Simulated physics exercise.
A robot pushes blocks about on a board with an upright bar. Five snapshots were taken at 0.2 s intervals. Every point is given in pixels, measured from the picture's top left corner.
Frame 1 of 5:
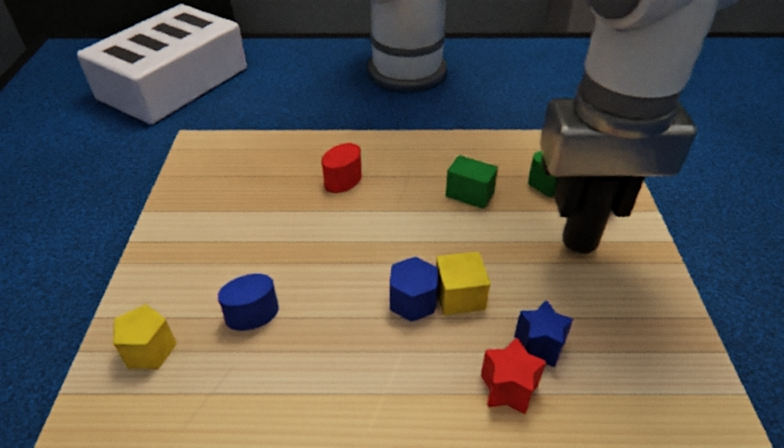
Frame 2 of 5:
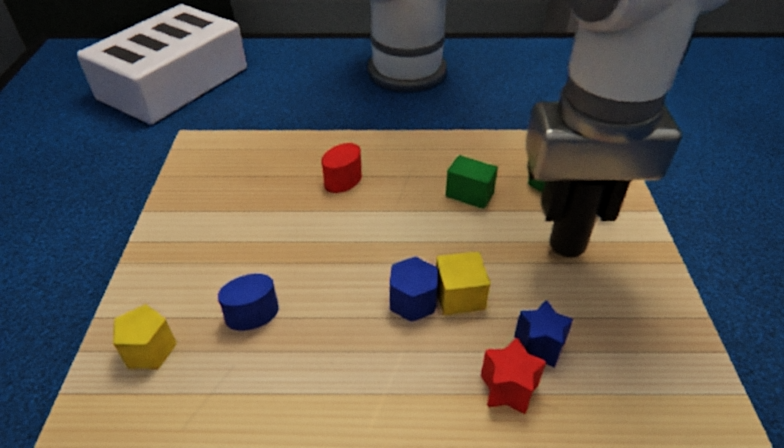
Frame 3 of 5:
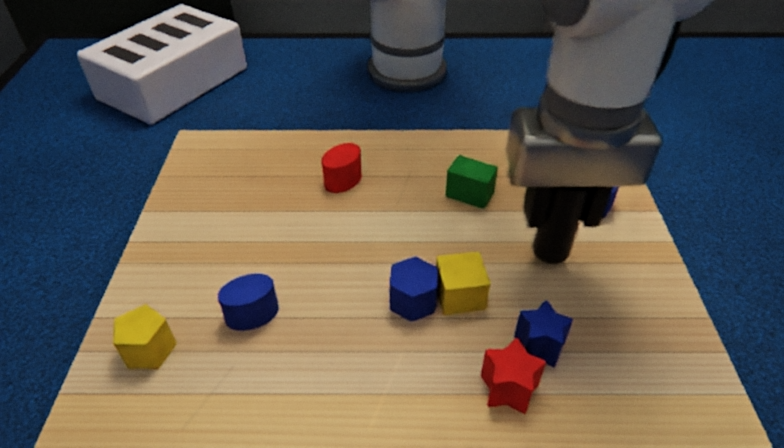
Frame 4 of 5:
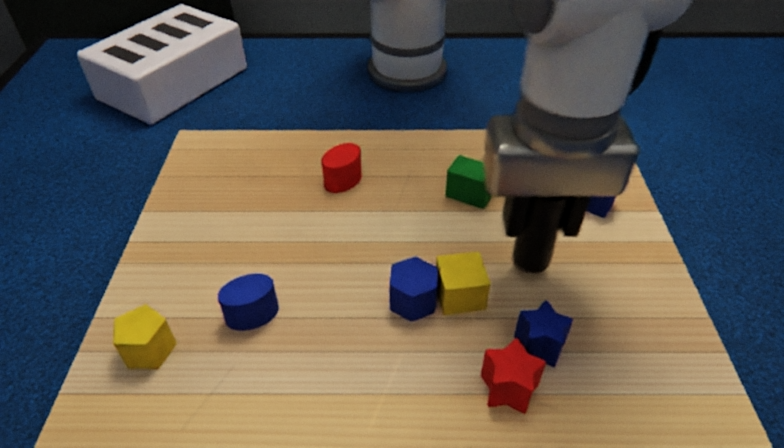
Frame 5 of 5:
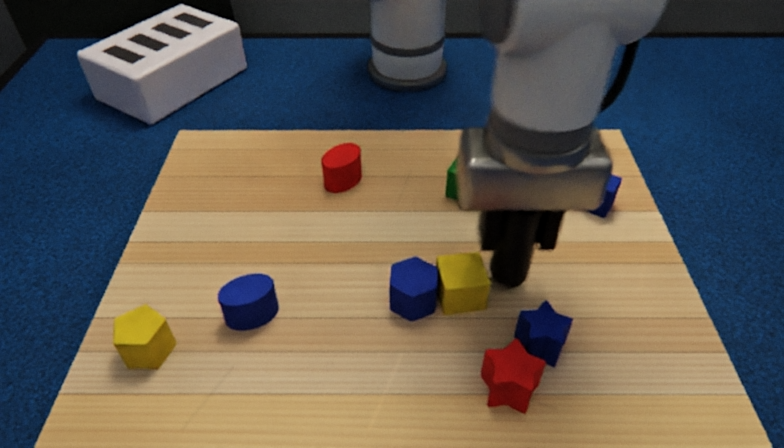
A robot arm holding a dark upright bar begins near the right side of a wooden board scattered with coloured blocks. It glides steadily left and slightly toward the viewer, uncovering a blue block behind it, and ends close beside the yellow square block, while every block stays still.
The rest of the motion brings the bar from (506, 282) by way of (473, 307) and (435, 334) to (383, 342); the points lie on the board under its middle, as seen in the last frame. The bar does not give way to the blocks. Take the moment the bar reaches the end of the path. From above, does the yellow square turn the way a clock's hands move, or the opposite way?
It twists with the clock when seen from above.
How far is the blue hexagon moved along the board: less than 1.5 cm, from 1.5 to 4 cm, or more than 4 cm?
Beyond 4 cm.
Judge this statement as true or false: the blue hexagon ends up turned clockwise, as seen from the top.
True.
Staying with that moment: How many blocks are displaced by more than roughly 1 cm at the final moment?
My prediction: Two blocks.
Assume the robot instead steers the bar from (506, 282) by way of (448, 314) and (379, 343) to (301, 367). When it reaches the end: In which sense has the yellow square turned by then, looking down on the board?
Clockwise, looking down.
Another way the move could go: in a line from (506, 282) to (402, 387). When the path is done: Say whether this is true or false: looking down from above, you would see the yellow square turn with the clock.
The claim holds.
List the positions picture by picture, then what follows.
Bar tip at (580, 241); block tops, blue hexagon at (414, 276); yellow square at (463, 270); blue star block at (547, 322), in the first frame.
Bar at (567, 245); blocks unchanged, in the second frame.
Bar at (550, 251); blocks unchanged, in the third frame.
Bar at (531, 261); blocks unchanged, in the fourth frame.
Bar at (508, 274); blue hexagon at (414, 276); yellow square at (463, 270); blue star block at (547, 322), in the fifth frame.
On the path given first. One third of the way, bar at (474, 300); blue hexagon at (384, 279); yellow square at (431, 283), turned 20° clockwise.
Two thirds of the way, bar at (435, 327); blue hexagon at (352, 276), turned 35° clockwise; yellow square at (391, 295), turned 45° clockwise.
At the end, bar at (383, 335); blue hexagon at (323, 263), turned 55° clockwise; yellow square at (347, 292), turned 70° clockwise; blue star block in place.
